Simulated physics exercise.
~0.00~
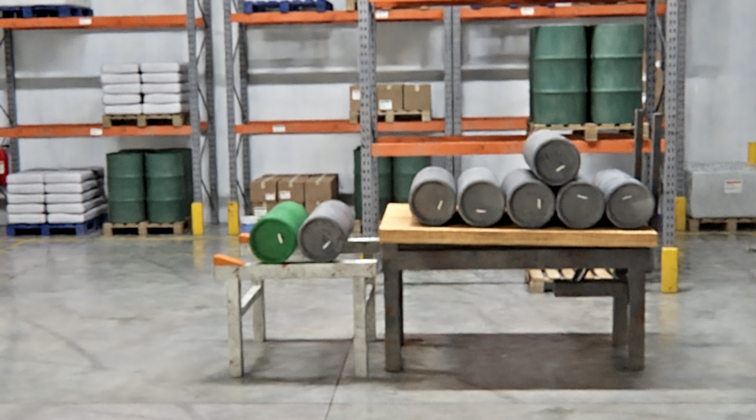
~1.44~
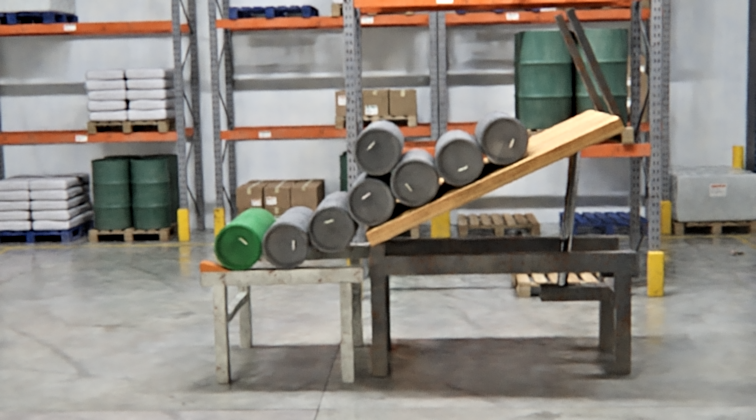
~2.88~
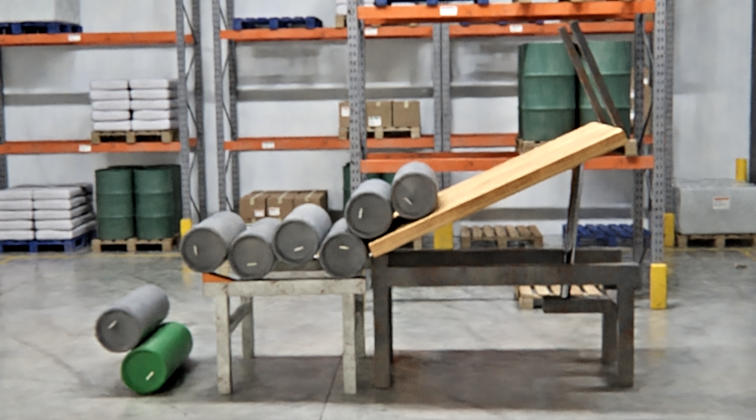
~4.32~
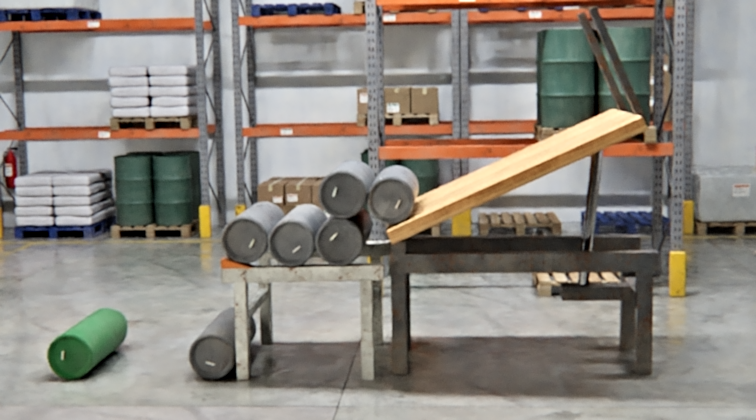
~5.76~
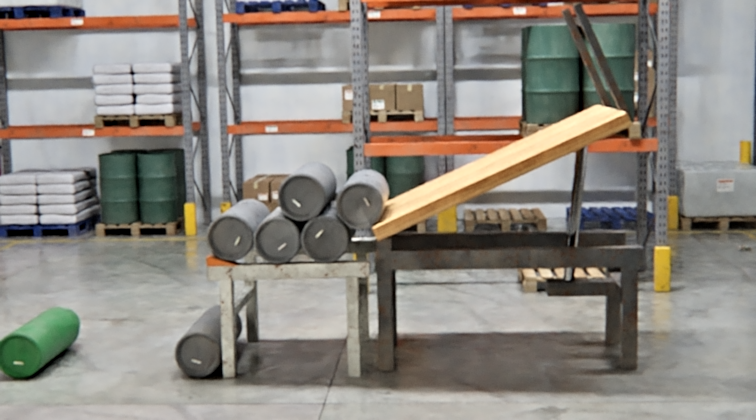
In the video, a wooden deck tilts up in a warehouse, sending gray cylinders rolling left onto a low rack against a green one, which drops over the end with a gray one. The green cylinder ends up on the floor at left, the others piled on the rack.
